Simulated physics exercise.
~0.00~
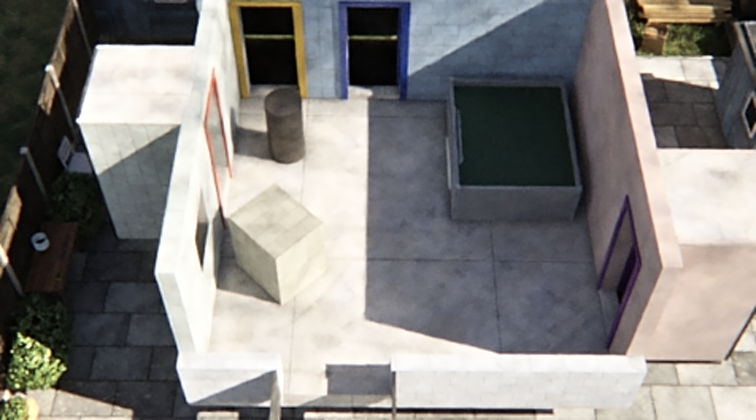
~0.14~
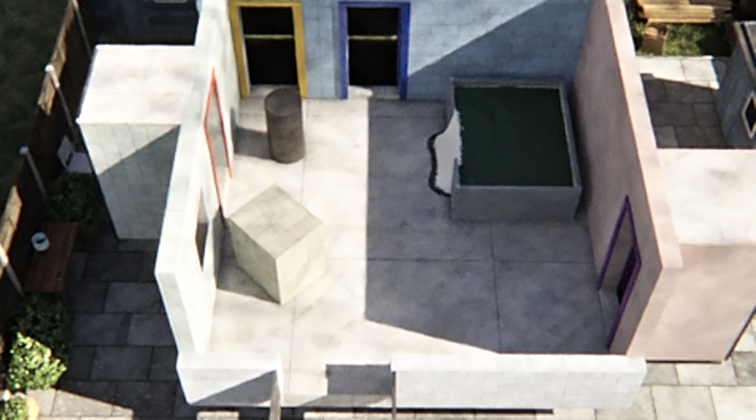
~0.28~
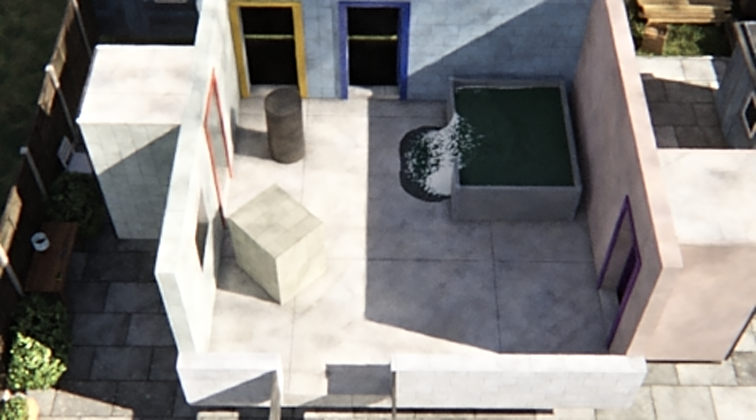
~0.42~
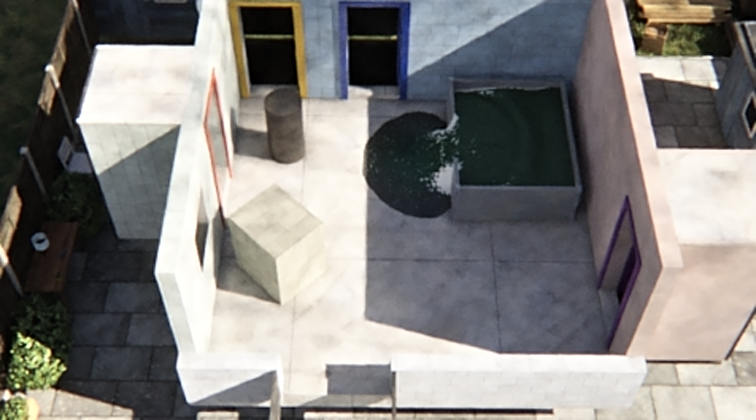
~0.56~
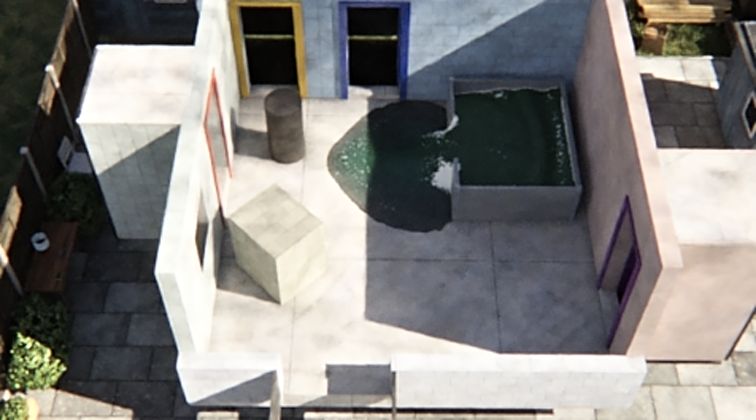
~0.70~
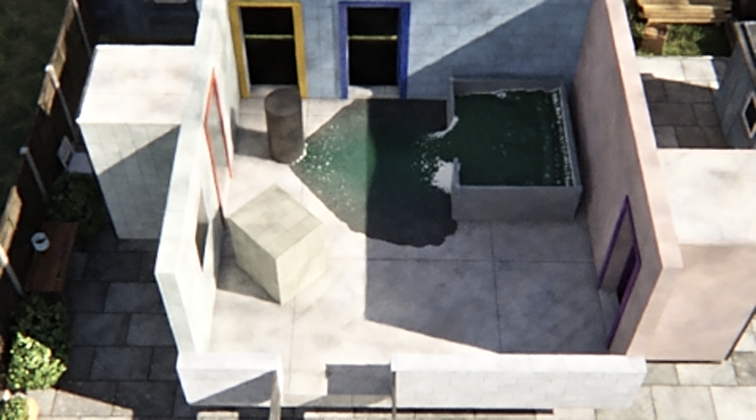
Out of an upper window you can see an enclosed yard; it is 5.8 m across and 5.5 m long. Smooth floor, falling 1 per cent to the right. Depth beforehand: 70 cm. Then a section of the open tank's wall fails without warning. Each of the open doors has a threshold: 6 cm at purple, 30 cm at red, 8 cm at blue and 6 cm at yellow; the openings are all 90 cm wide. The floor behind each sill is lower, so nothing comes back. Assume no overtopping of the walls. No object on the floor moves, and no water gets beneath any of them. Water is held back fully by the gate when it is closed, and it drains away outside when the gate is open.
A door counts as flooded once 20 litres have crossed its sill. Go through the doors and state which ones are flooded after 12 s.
In order: The purple door surpasses the limit; the red door falls short of the limit; the blue door surpasses the limit; the yellow door surpasses the limit.
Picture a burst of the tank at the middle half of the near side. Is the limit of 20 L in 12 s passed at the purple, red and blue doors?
Then purple would come out on the high side, red on the low side and blue on the low side.
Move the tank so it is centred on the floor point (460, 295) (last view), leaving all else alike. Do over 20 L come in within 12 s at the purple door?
After that, the purple door ends up inside the limit.
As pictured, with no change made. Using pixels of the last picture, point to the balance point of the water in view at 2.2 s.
The water's centre is around (421, 168).
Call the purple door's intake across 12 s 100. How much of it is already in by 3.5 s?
Roughly 0 percent is in by then.
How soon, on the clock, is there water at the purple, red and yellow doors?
The purple door is reached at 6.5 s, red at 1.1 s, yellow at 1.2 s.
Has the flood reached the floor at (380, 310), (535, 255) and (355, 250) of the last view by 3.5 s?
Going in order, covered, then clear, then covered.
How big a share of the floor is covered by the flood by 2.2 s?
50 %.
After 1.4 s water covers 40 % of the floor and is deepest (36 cm) near (440, 166); purple door not reached, red door 26 cm at the sill, 0 L in, blue door 14 cm at the sill, 1 L in, yellow door 12 cm at the sill, 0 L in.
After 2.2 s water covers 50 % of the floor and is deepest (39 cm) near (241, 100); purple door not reached, red door 29 cm at the sill, 1 L in, blue door 13 cm at the sill, 17 L in, yellow door 24 cm at the sill, 40 L in.
After 3.5 s water covers 60 % of the floor and is deepest (26 cm) near (233, 252); purple door not reached, red door 18 cm at the sill, 3 L in, blue door 10 cm at the sill, 30 L in, yellow door 20 cm at the sill, 151 L in.
After 7.0 s water covers 95 % of the floor and is deepest (21 cm) near (603, 382); purple door 12 cm at the sill, 5 L in, red door 9 cm at the sill, 3 L in, blue door 12 cm at the sill, 50 L in, yellow door 13 cm at the sill, 301 L in.
After 12.0 s water covers 100 % of the floor and is deepest (16 cm) near (571, 168); purple door 11 cm at the sill, 99 L in, red door 6 cm at the sill, 3 L in, blue door 6 cm at the sill, 66 L in, yellow door 6 cm at the sill, 330 L in.
